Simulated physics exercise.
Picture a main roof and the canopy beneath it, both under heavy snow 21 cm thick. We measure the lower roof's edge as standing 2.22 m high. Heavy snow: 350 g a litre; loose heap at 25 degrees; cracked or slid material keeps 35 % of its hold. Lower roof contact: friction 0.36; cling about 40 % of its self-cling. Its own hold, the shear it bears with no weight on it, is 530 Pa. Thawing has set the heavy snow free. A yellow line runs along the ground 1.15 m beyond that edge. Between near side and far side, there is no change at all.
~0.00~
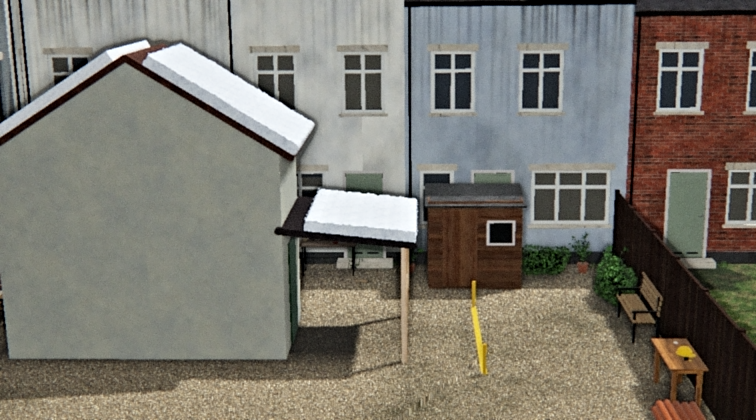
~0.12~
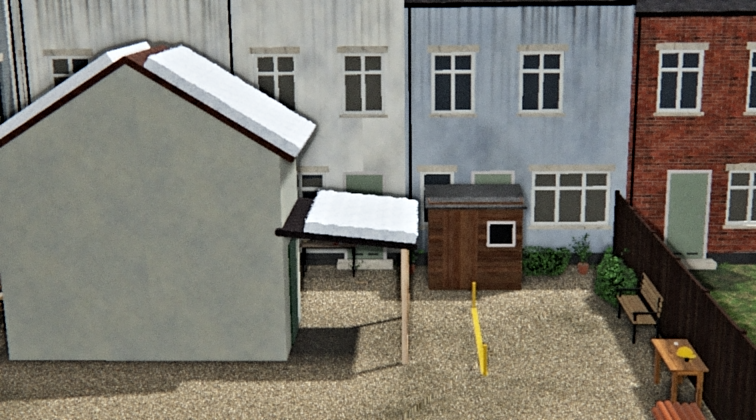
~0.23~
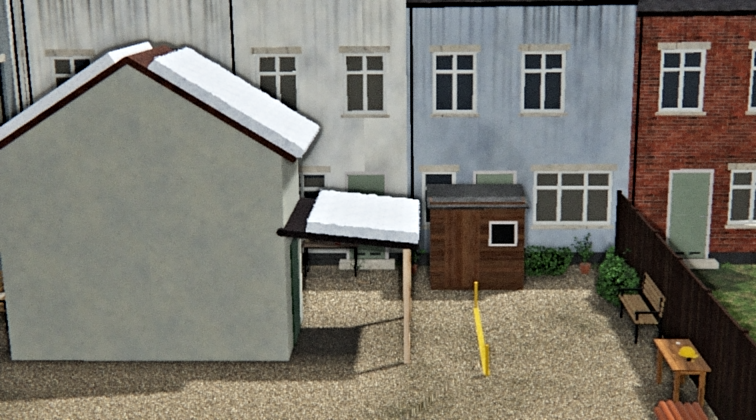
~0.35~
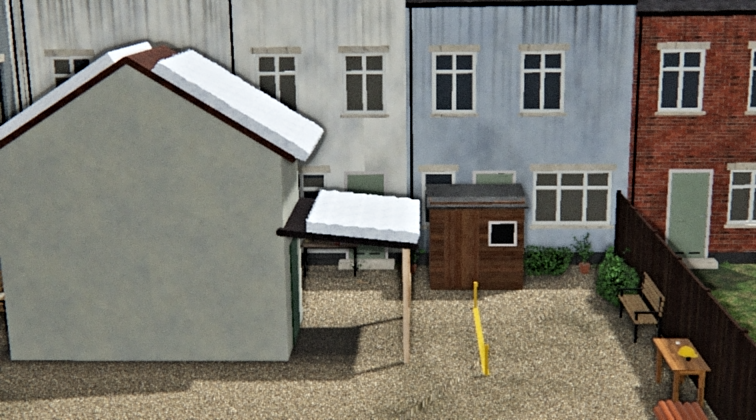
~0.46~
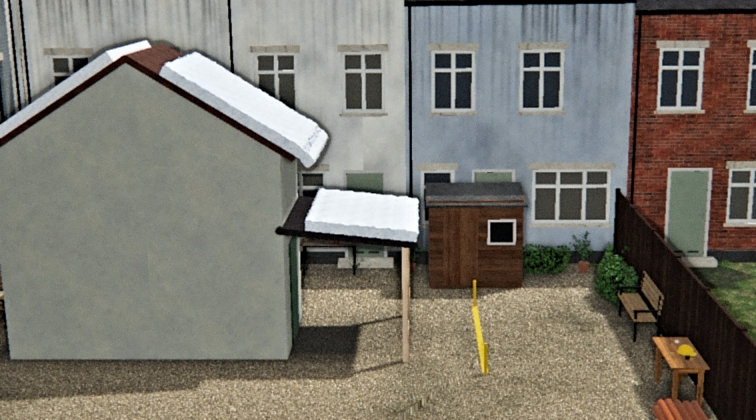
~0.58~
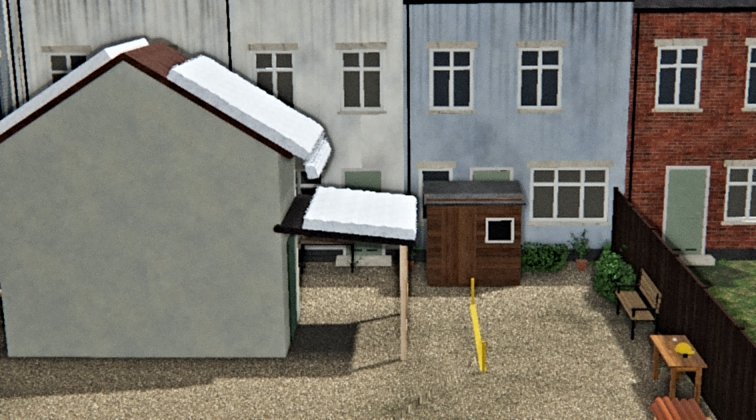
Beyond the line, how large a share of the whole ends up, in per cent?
Roughly 25 per cent.
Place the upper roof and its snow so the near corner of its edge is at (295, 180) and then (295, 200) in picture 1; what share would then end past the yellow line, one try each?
Around 3 percent, then around 0 percent.
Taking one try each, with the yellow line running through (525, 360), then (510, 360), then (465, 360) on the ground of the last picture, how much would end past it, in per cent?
Roughly 8 %, then 14 %, then 30 %.
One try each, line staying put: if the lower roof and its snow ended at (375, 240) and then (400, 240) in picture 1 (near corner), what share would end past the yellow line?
Close to 35 % on the first try, close to 35 % on the next.
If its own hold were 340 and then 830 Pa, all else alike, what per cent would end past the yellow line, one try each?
Going in order, it's 35 % and then 10 %.
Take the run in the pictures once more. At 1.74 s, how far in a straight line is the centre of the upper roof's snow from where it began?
It is around 3.4 m from where it started.
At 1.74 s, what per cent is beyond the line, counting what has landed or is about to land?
I'd say near 0 in a hundred.
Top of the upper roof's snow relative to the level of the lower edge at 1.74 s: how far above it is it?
0.6 m, roughly.
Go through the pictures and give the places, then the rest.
In the first frame, leading edge of the heavy snow at (295, 152).
In the second frame, leading edge of the heavy snow at (296, 154), its middle shifted 1.8 cm.
In the third frame, leading edge of the heavy snow at (301, 147), its middle shifted 7.4 cm, 3 % of it past the upper edge, in one piece.
In the fourth frame, leading edge of the heavy snow at (305, 160), its middle shifted 17 cm, 6 % of it past the upper edge, in one piece.
In the fifth frame, leading edge of the heavy snow at (311, 158), its middle shifted 31 cm, 11 % of it past the upper edge, cracking.
In the sixth frame, leading edge of the heavy snow at (316, 173), its middle shifted 50 cm, 17 % of it past the upper edge, cracking.
After 1.11 s, none is below the lower edge and 0 % is past the line.
After 1.74 s, none is below the lower edge and 0 % is past the line.
After 2.37 s, 42 % is below the lower edge and 17 % is past the line.
After 3.00 s, 44 % is below the lower edge and 25 % is past the line.
After 3.30 s, at the end, 44 % is below the lower edge and 25 % is past the line.
